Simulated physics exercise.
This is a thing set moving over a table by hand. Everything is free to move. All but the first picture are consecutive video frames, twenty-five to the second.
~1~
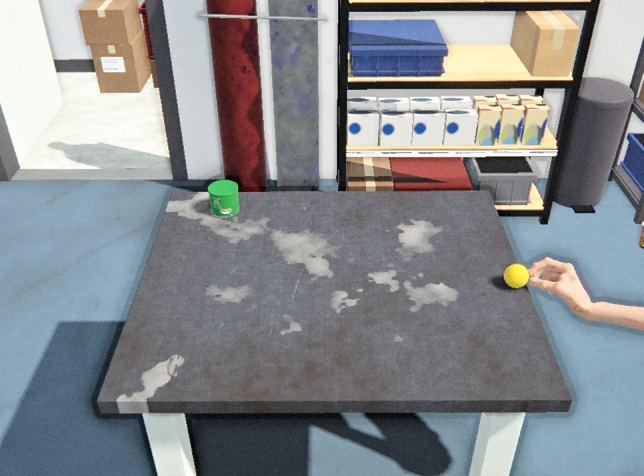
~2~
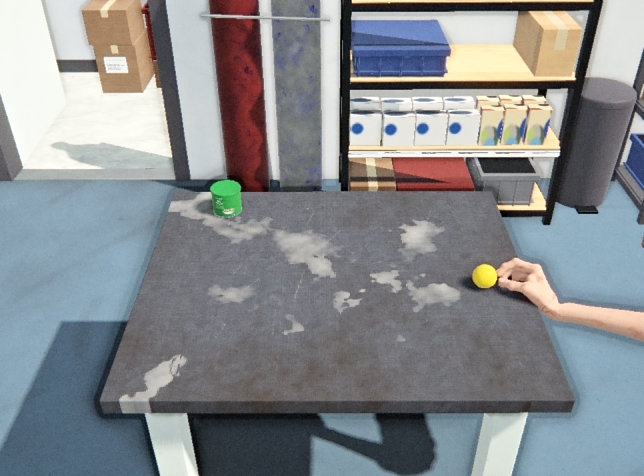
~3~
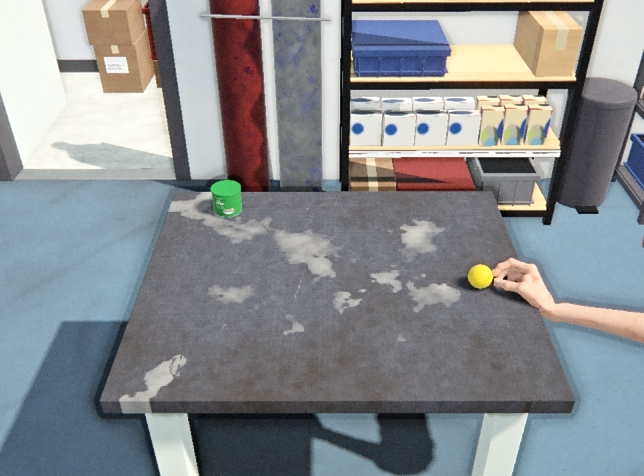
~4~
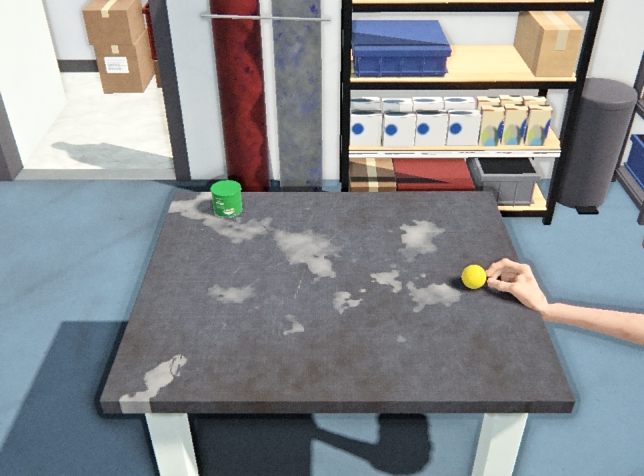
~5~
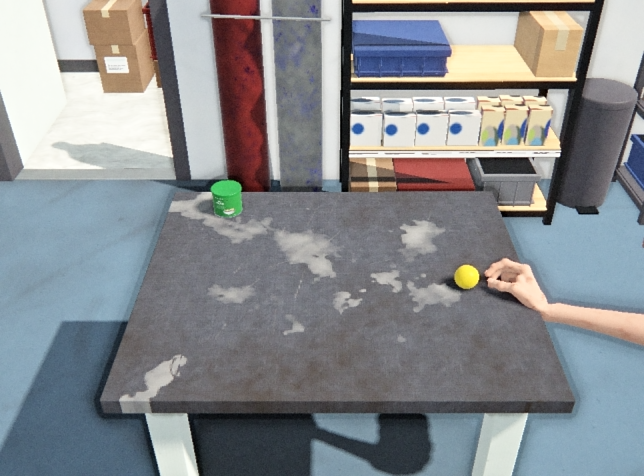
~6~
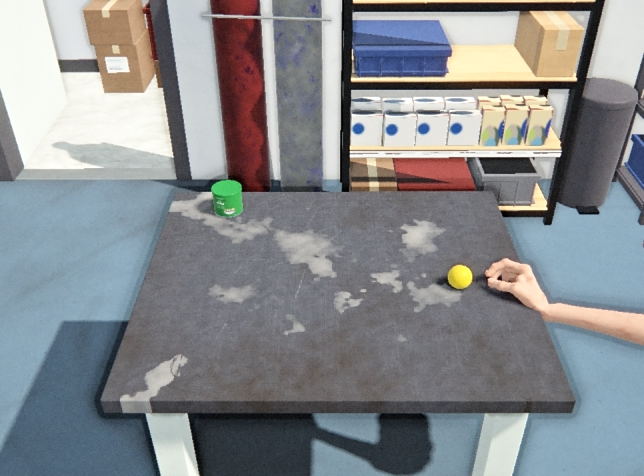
To begin with, a hand holds a yellow lemon at the right side of a dark, worn tabletop, with a green container near the far left corner. The hand moves the lemon a short way left, then lets go, and the lemon travels slightly farther left as a gap opens between it and the fingers.
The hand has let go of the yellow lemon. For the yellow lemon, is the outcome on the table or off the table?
The yellow lemon stays on the table.
Then, 0.20 s on from there, yellow lemon shifted well along near (427, 277).
Then, 0.50 s on from there, yellow lemon shifted well along near (386, 277).
Then, 1.00 s on from there, yellow lemon shifted well along near (340, 277).
In the end, moved from the start, yellow lemon. At the end, from the last picture's camera, yellow lemon near (322, 277).
